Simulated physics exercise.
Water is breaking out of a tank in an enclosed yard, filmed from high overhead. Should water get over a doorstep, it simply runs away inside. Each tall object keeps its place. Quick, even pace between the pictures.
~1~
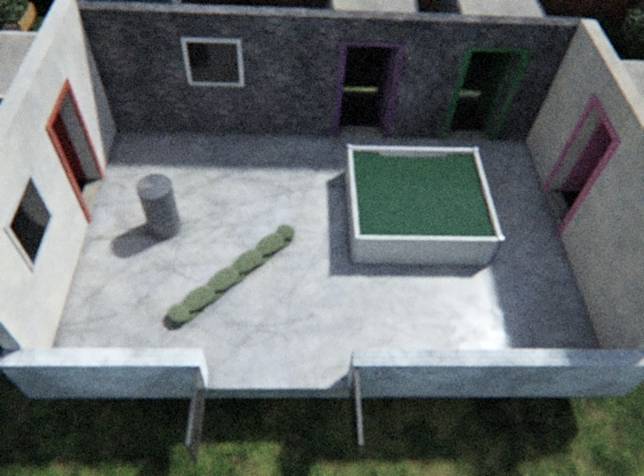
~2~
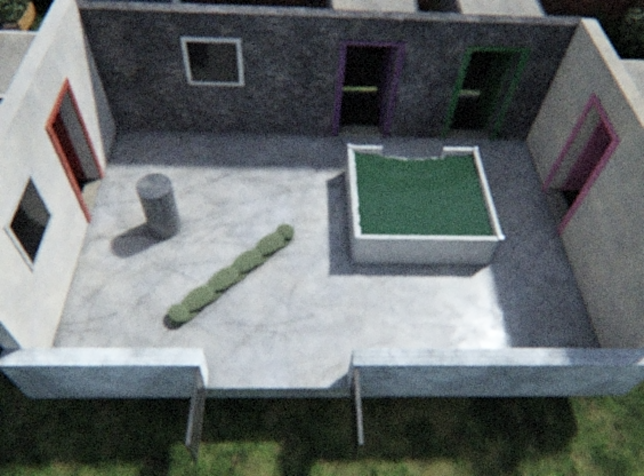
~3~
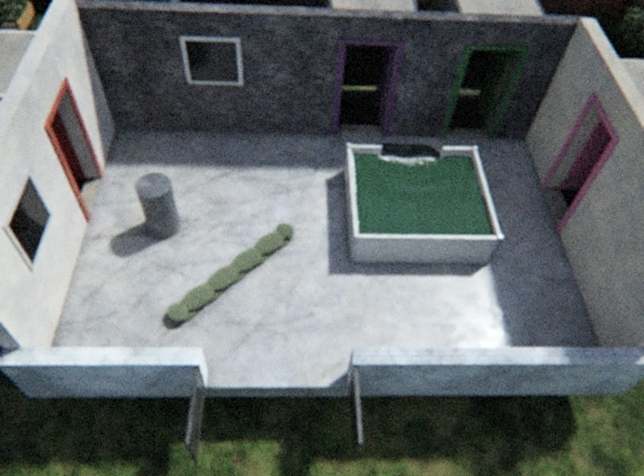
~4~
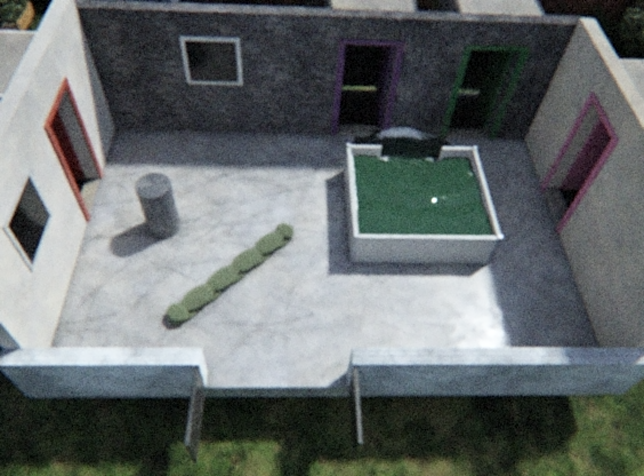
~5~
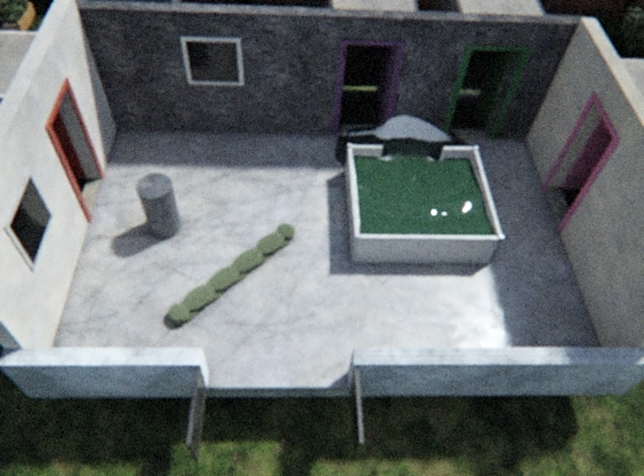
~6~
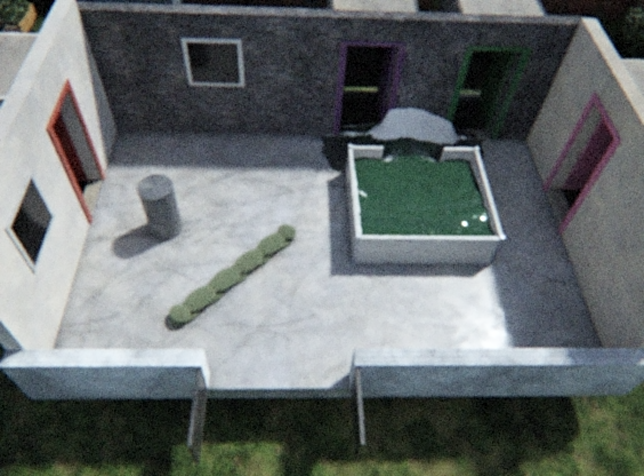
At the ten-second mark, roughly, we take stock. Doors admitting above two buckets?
One by one: The green door swallows too much water. The red door swallows too much water. The pink door swallows an okay amount of water. The purple door swallows too much water.
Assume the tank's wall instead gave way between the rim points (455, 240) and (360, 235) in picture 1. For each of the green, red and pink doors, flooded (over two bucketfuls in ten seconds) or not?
The green door exceeds the limit, the red door remains below, the pink door remains below.
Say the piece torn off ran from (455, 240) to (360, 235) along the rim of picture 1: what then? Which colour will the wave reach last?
The purple one.
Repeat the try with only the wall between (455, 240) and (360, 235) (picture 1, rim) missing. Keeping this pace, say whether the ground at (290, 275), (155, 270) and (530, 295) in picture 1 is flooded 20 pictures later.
Spot one ends up untouched by the spill, spot two untouched by the spill, spot three deluged.
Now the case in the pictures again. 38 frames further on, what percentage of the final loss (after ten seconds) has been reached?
I'd say about 85 per cent.
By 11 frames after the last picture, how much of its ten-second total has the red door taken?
Estimated share: About 0 %.
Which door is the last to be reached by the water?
Result: The red-painted one.
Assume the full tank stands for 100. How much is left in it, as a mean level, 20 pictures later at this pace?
44 percent or so.
A moment on, water covers 10 % of the floor; the green door under two buckets in, the red door not reached, the pink door not reached, the purple door over two buckets in.
Next, water covers 25 % of the floor; the green door over two buckets in, the red door not reached, the pink door wet at the sill, nothing in, the purple door far over two buckets in.
Then, water covers 45 % of the floor; the green door over two buckets in, the red door wet at the sill, nothing in, the pink door wet at the sill, nothing in, the purple door far over two buckets in.
Later, water covers 70 % of the floor; the green door far over two buckets in, the red door over two buckets in, the pink door wet at the sill, nothing in, the purple door far over two buckets in.
In the end, water covers 90 % of the floor; the green door far over two buckets in, the red door over two buckets in, the pink door wet at the sill, nothing in, the purple door far over two buckets in.
